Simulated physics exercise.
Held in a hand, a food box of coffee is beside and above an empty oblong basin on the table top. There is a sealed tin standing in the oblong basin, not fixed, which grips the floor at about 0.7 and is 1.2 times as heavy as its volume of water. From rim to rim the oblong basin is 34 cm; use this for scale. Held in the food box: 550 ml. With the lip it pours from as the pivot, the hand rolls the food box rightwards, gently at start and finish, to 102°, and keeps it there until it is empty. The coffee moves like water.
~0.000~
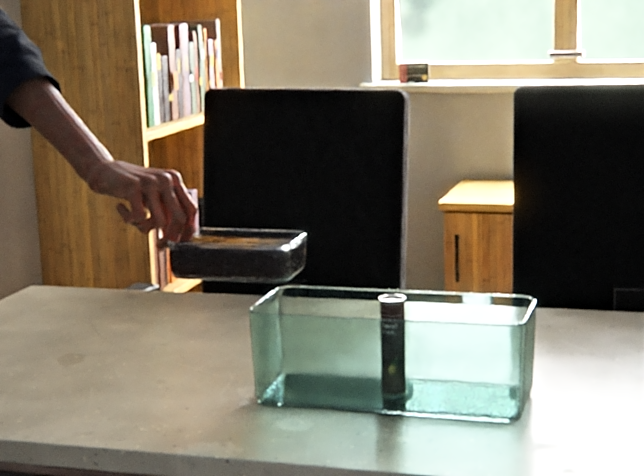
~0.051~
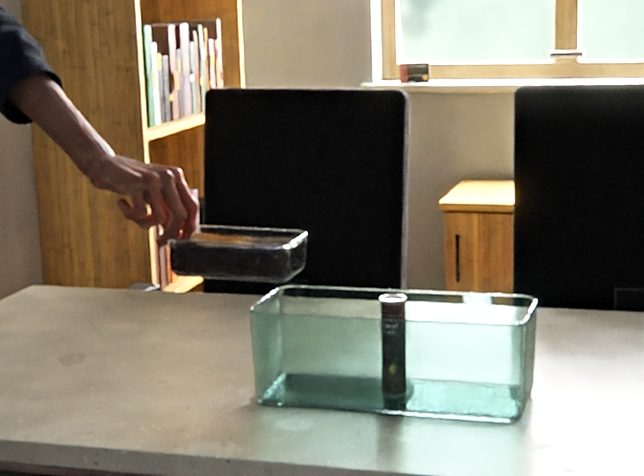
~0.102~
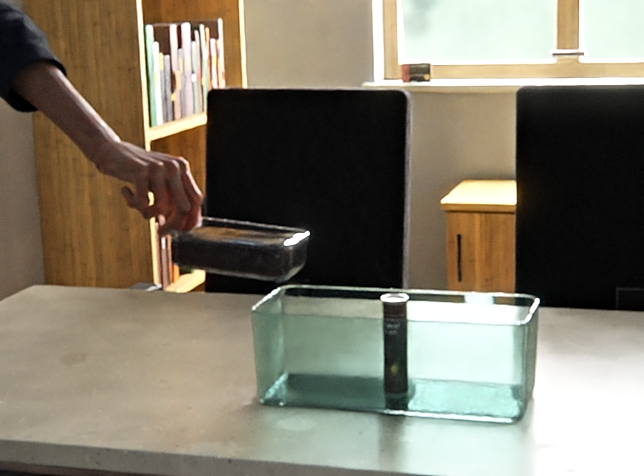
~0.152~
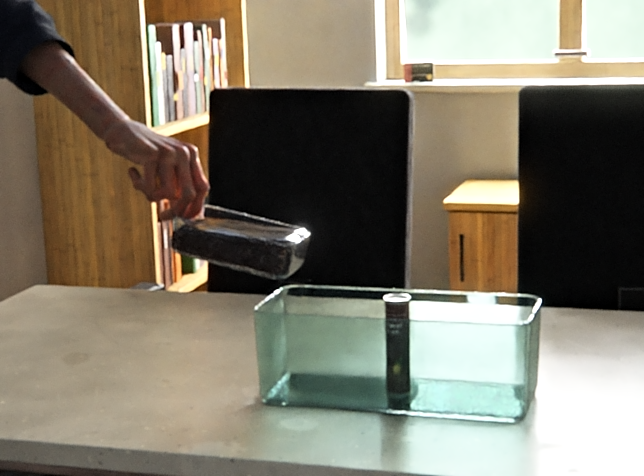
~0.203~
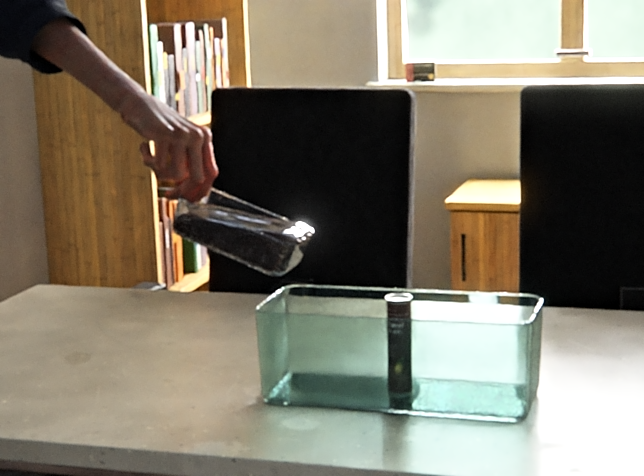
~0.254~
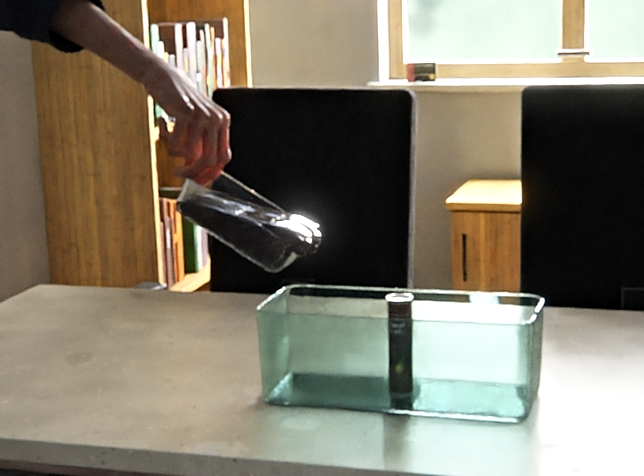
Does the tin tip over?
It's going to overturn.
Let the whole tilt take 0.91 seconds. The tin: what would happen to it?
Result: Tin upright.
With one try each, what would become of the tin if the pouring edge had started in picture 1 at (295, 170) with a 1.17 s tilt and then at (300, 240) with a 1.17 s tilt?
First it stays on its base; then it stays on its base.
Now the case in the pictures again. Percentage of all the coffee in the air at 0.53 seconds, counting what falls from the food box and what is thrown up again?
My guess is roughly 54 %.
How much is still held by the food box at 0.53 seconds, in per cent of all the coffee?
Fraction remaining: Approx. 8 per cent.
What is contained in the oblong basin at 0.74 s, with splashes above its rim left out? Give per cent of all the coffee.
About 94 %.
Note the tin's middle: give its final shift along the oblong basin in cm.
Roughly 8.0 cm.
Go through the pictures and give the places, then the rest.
In the first frame, it leans 0°; its right rim is at (298, 240); the coffee meets the walls at (182, 241) and (298, 244); the oblong basin's rim runs from (264, 300) to (530, 312); the tin's top is at (393, 303).
In the second frame, it leans 1°; its right rim is at (298, 240); the coffee meets the walls at (183, 239) and (298, 243).
In the third frame, it leans 6°; its right rim is at (300, 240); the coffee meets the walls at (184, 233) and (300, 239).
In the fourth frame, it leans 12°; its right rim is at (302, 240); the coffee meets the walls at (186, 223) and (302, 235).
In the fifth frame, it leans 21°; its right rim is at (303, 240); the coffee meets the walls at (188, 210) and (294, 230); 4 per cent is over the edge.
In the sixth frame, it leans 31°; its right rim is at (304, 240); the coffee meets the walls at (190, 194) and (285, 219); 10 per cent is over the edge.
By 0.53 s the tilt is 91° and 8 per cent is still to pour; the tin stands where it began.
By 0.74 s the tilt is 102° and 0 per cent is still to pour; the tin leans 27°.
By 0.95 s the tilt is 102° and 0 per cent is still to pour; the tin lies on its side.
By 1.18 s the tilt is 102° and 0 per cent is still to pour; the tin lies on its side.
At rest the tin lies on its side.
